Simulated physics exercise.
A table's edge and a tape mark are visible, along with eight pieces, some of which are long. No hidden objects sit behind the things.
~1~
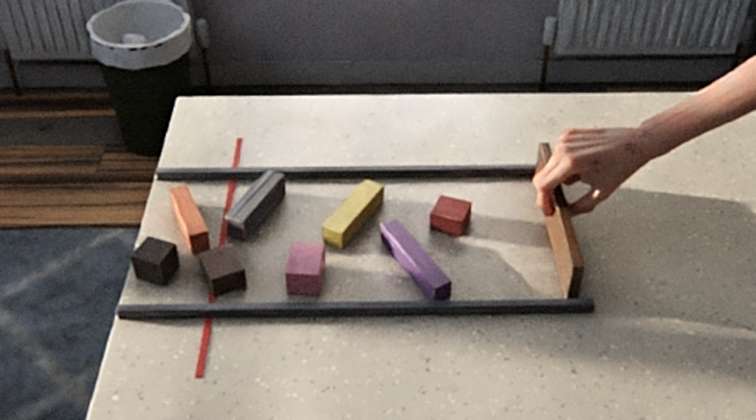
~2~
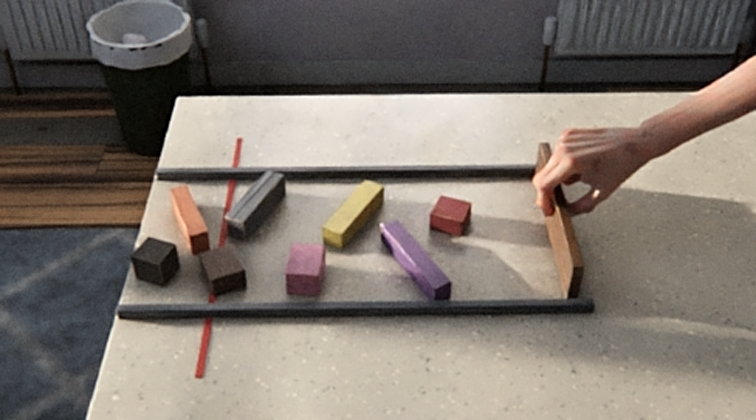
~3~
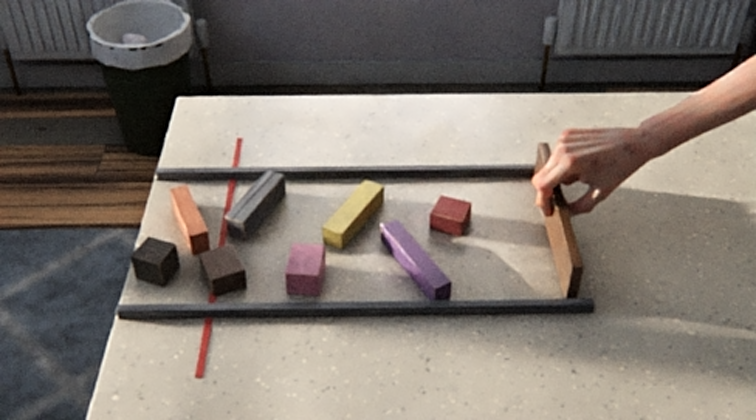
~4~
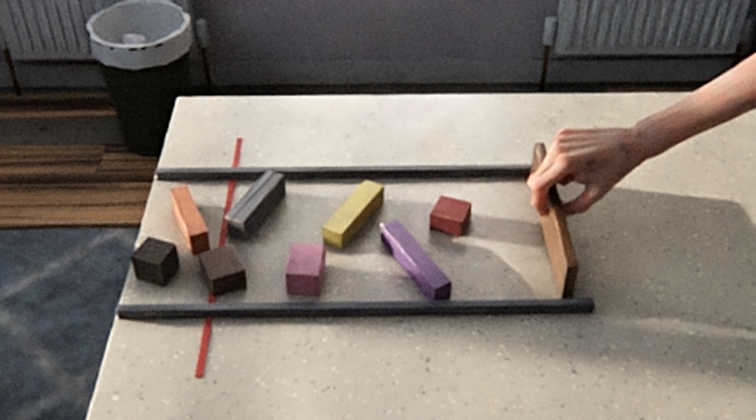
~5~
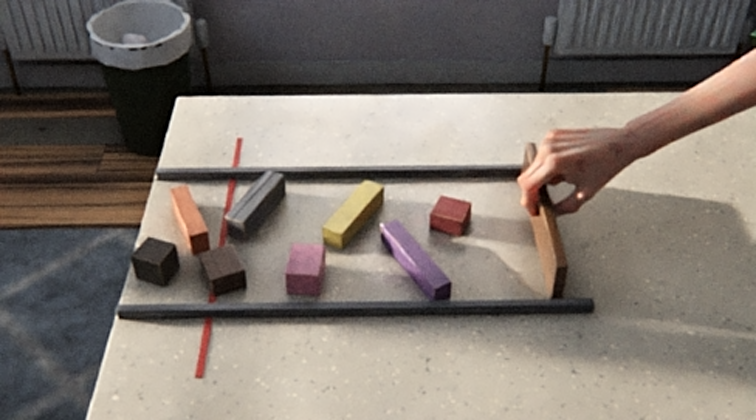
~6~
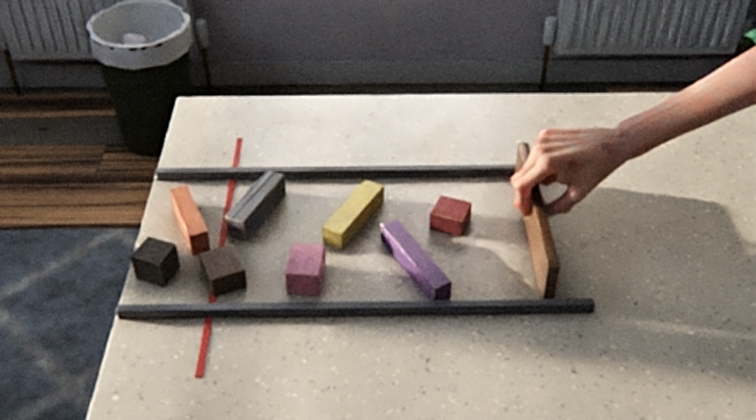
The video shows eight coloured blocks and bars lying between two dark rails on a pale table, near a red tape line, while a hand at the right slides an upright wooden board a short way left; the pieces stay still.
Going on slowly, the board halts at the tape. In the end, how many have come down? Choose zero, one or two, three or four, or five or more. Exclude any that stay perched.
By the end, one or two have come down.
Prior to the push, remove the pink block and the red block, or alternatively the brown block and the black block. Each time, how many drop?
The counts: 0 and 0.
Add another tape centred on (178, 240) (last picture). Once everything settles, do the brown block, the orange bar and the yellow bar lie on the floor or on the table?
Observed: Brown block toppled; orange bar toppled; yellow bar not toppled.
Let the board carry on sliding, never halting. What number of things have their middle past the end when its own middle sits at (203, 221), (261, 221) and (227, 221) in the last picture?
That makes 3, 0, 1.
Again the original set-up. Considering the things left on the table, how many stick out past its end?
3 in all.
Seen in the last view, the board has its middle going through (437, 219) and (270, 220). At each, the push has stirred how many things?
Respectively 2 and 8.
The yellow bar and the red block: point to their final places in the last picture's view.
Final spots - yellow bar (195, 198), red block (207, 222).
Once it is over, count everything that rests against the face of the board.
Total: 3.
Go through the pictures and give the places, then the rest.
The first picture shows black block (156, 261); orange bar (190, 219); brown block (223, 269); board (557, 217); tape (222, 239).
The second picture shows orange bar (190, 219); red block (451, 216).
The third picture shows brown block (223, 270); board (556, 217).
The fourth picture shows black block (156, 261); grey stick (257, 205).
The fifth picture shows orange bar (190, 219); yellow bar (354, 214).
The sixth picture shows black block (156, 261); orange bar (190, 219); brown block (223, 270); board (535, 217); tape (222, 239).
Soon after, none off yet; black block at rest near (156, 261); orange bar at rest near (190, 219); brown block at rest near (223, 270).
In the end, the number that fall off is one or two; gone, black block.
